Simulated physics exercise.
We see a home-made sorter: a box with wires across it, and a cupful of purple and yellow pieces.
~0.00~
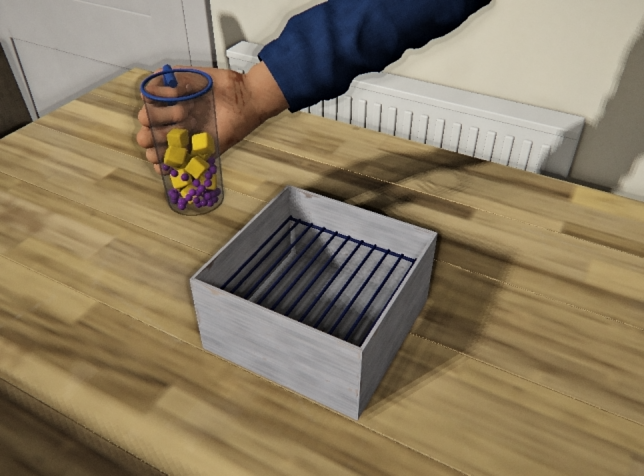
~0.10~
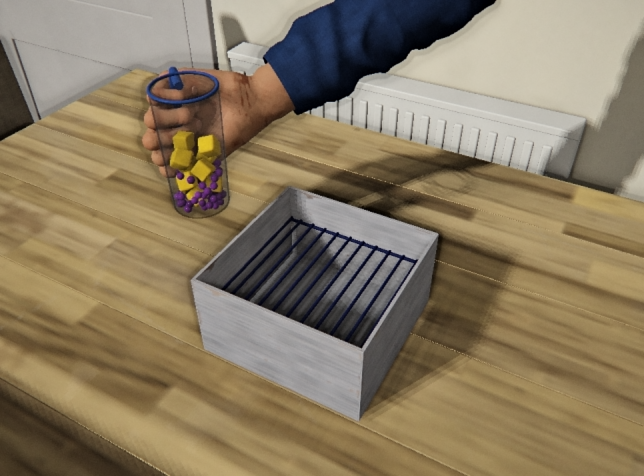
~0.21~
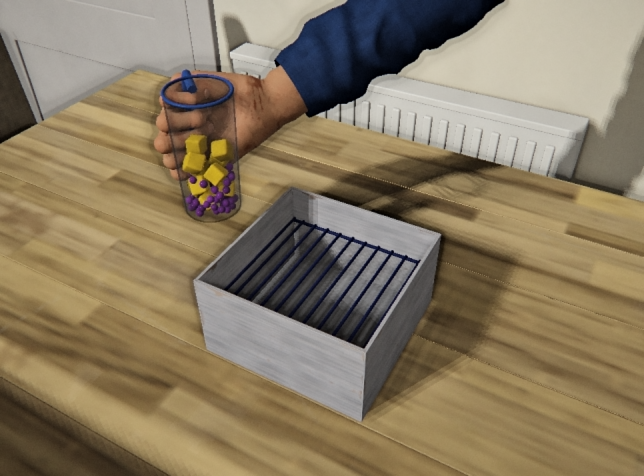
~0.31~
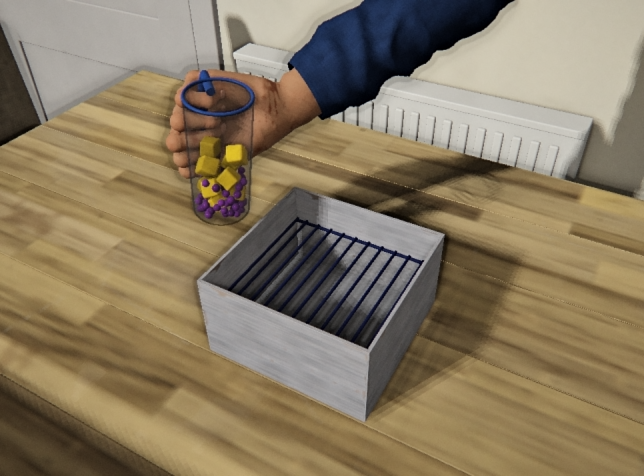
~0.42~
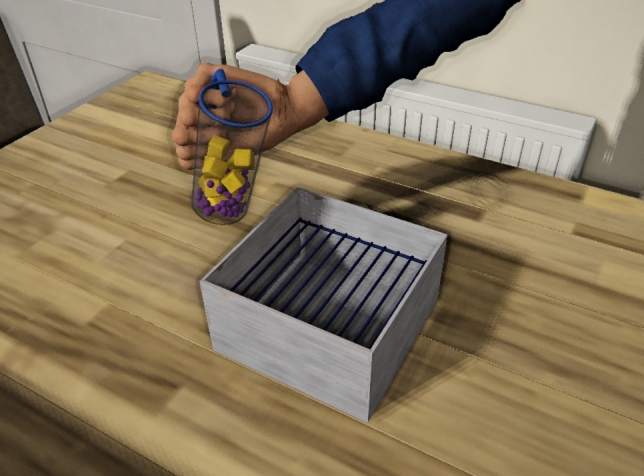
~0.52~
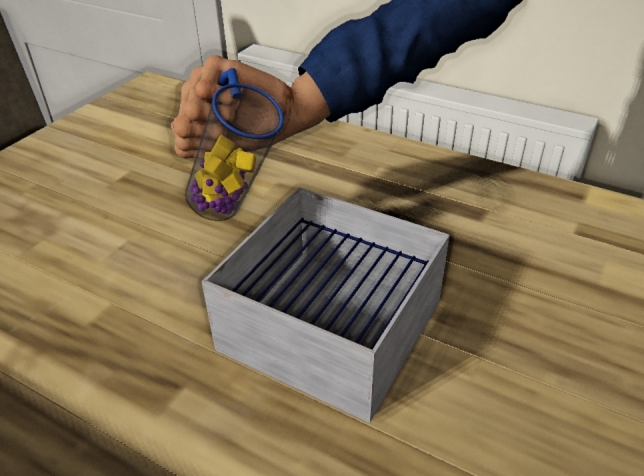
On a wooden table, a hand moved a clear cup of yellow cubes and small purple marbles rightward toward a gray box strung with dark wires, then tilted the cup toward the box.
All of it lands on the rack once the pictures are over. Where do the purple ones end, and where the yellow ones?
Note: Purple through the grille; yellow retained on grille.
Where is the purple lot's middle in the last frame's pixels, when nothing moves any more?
About (307, 314) in the last view.
After 0.95 s, purple ones, all in the cup; yellow ones, all in the cup.
After 1.33 s, purple ones, all in the cup; yellow ones, all in the cup.
After 1.66 s, purple ones, most in the cup, about a quarter on or over the wires; yellow ones, about a quarter in the cup, most on or over the wires.
By the end (2.8 s), purple ones, all under the rack; yellow ones, all on the wires, none under the rack.
